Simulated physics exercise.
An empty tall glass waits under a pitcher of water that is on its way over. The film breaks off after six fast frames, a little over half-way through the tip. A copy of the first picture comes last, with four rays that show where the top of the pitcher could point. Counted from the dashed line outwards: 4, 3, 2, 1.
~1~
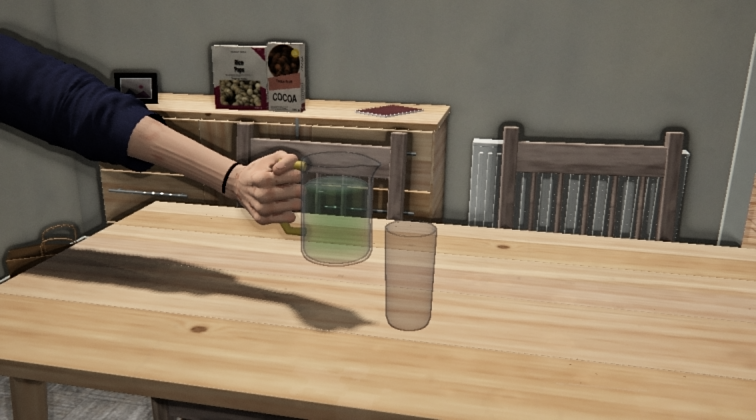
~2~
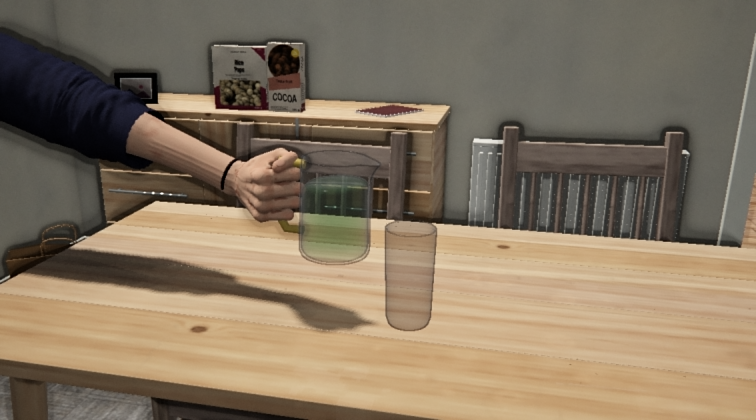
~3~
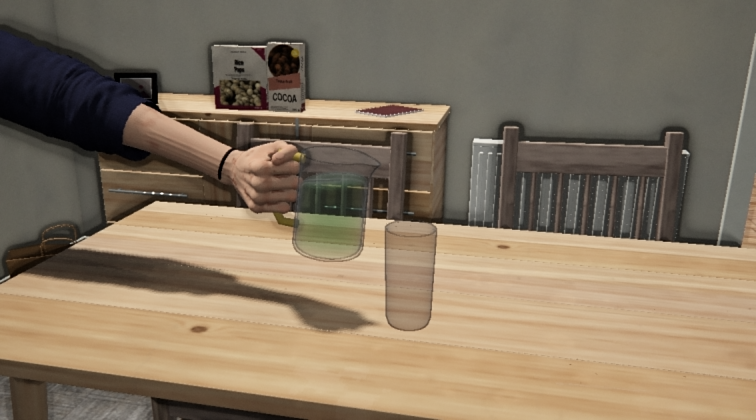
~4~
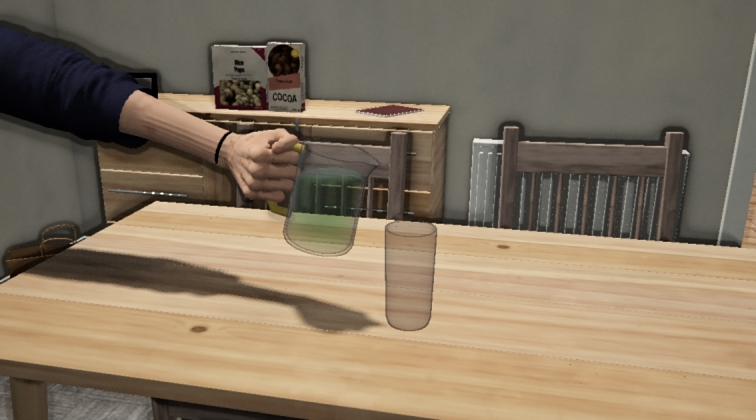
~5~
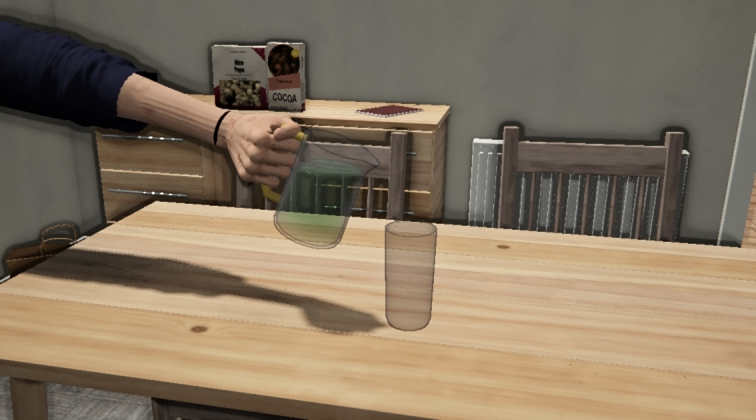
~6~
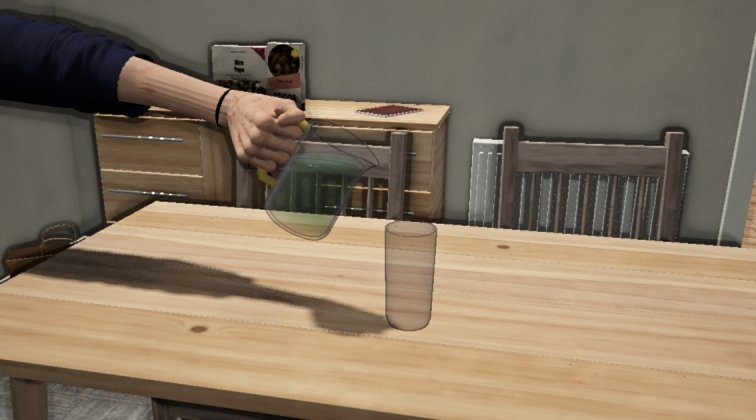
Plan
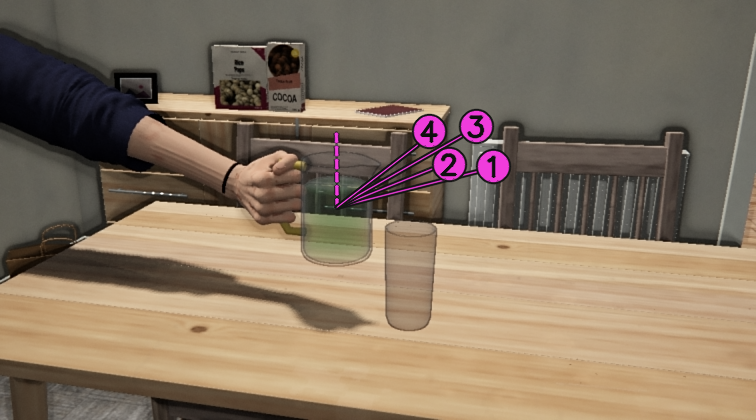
An arm in a dark blue sleeve reaches in from the left over a pale wooden table, seen from slightly above by a still camera in a grey-walled room. Its hand grips a clear pitcher of greenish liquid, left of an empty tall glass, with a chair and a cabinet behind. The hand rises slightly and steadily tilts the pitcher rightward, while the glass stays still and nothing pours.
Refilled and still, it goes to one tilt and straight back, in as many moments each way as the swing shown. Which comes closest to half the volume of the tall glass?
Use mark 2.
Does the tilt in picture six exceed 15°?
Yes, it does.
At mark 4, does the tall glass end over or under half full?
Under half.
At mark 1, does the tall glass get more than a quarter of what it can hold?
Yes, clearly.
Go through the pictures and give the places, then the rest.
In the first picture, upright, lip at (379, 164); rim of the tall glass round (411, 228); nothing has left yet.
In the second picture, upright, lip at (379, 164); nothing has left yet.
In the third picture, tipped about 6°, lip at (379, 164); nothing has left yet.
In the fourth picture, tipped about 12°, lip at (379, 164); nothing has left yet.
In the fifth picture, tipped about 20°, lip at (378, 164); nothing has left yet.
In the sixth picture, tipped about 29°, lip at (378, 164); nothing has left yet.
On the marked copy, 1 at (477, 171); 2 at (432, 168); 3 at (462, 135); 4 at (417, 145).
Choosing 1, the tall glass ends with about 66 % of what it can hold.
Choosing 2, the tall glass ends with about 46 % of what it can hold.
Choosing 3, the tall glass ends with about 28 % of what it can hold.
Choosing 4, the tall glass ends with about 15 % of what it can hold.
